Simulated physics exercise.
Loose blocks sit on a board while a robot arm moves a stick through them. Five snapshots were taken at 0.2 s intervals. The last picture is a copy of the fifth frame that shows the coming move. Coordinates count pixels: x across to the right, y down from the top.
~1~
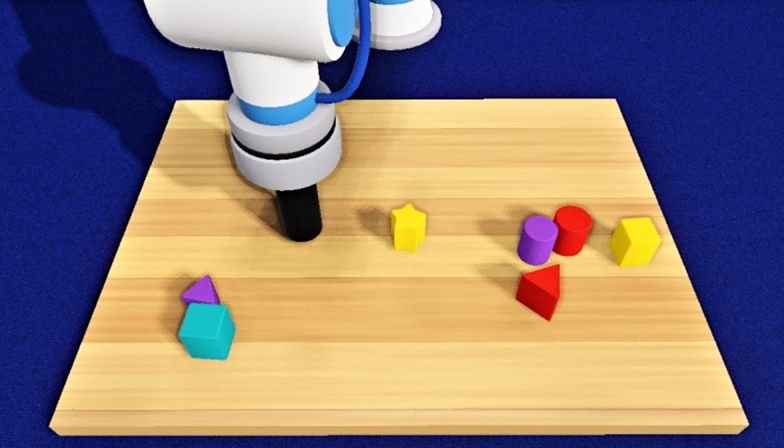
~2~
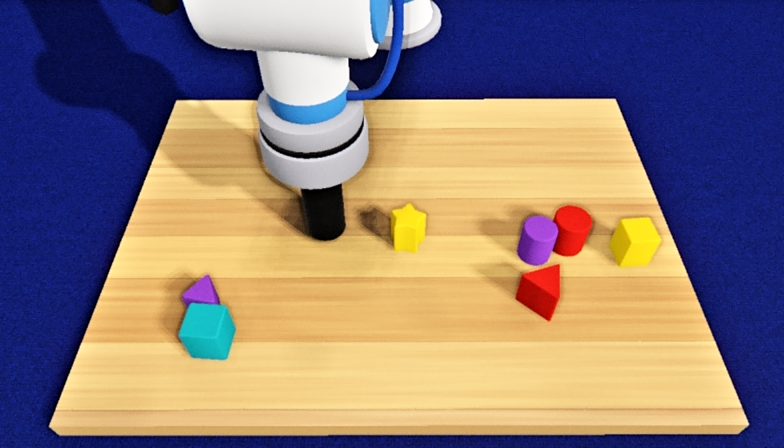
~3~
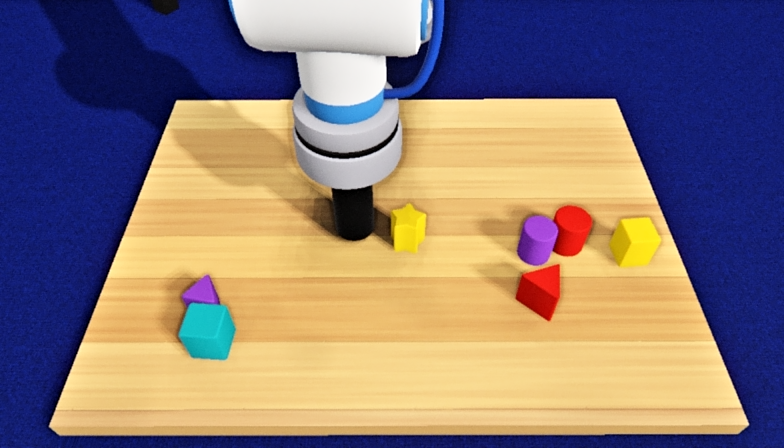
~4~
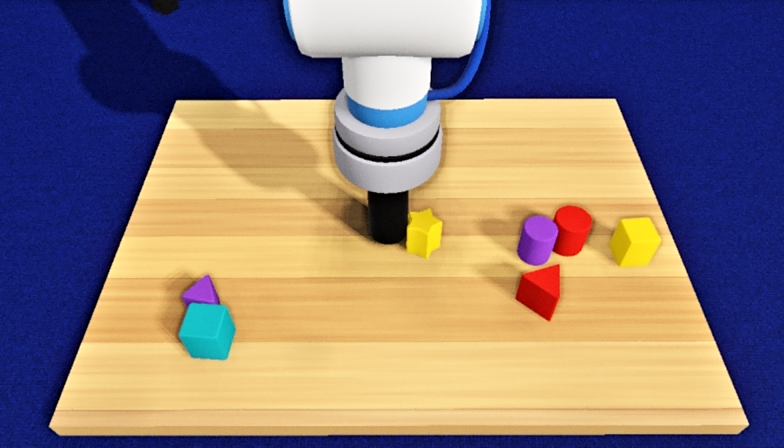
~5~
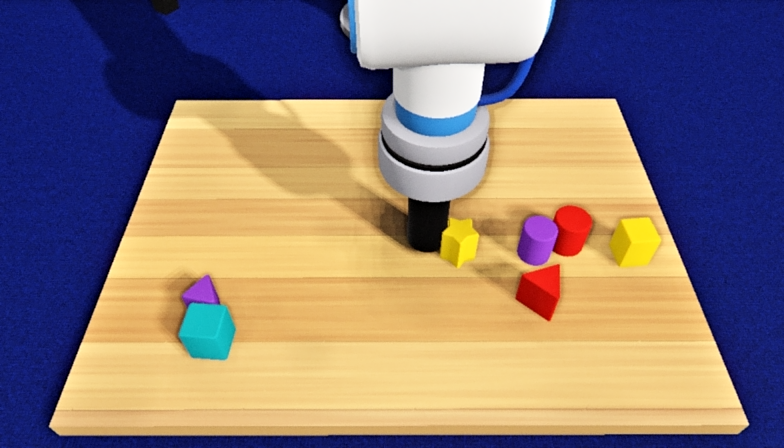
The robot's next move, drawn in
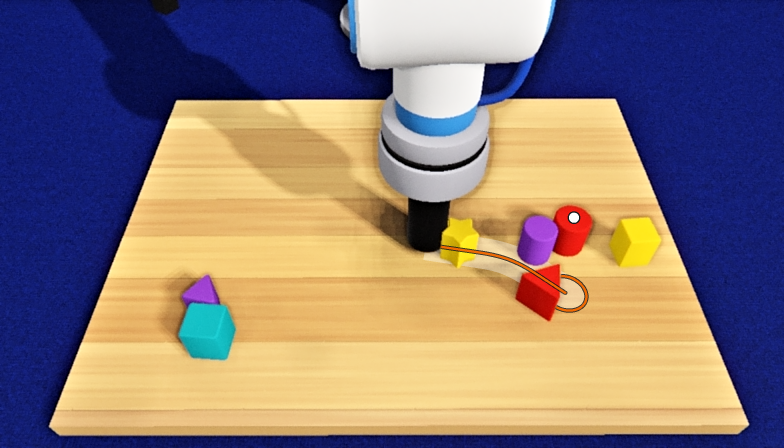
On a wooden board, a robot arm moves its black stick rightward to a yellow star block and pushes it right.
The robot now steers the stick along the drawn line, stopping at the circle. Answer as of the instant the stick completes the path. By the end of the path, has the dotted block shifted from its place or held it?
From what I can tell, it won't keep its place.
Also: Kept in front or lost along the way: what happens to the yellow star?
Carried ahead at the end.
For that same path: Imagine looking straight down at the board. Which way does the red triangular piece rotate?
Clockwise rotation.
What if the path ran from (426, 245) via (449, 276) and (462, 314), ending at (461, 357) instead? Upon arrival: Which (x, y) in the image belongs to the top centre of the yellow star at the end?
Around pixel (484, 240).
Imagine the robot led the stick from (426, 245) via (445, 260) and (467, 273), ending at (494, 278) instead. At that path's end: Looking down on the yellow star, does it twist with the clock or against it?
It ends up turned anticlockwise.
The drawn path runs from (426, 245) over (474, 252) and (522, 265) to (565, 293); the dot is on the red cylinder.
The first path, step by step. One third of the way, stick (477, 245); yellow star (513, 238).
Two thirds of the way, stick (524, 259); yellow star (562, 257), turned 15° clockwise; purple cylinder (578, 235); red triangular piece (551, 283), turned 25° clockwise; red cylinder (592, 212).
At the end, stick (568, 286); yellow star (611, 285), turned 10° clockwise; purple cylinder (578, 235); red triangular piece (557, 291), turned 55° clockwise; red cylinder (592, 212).
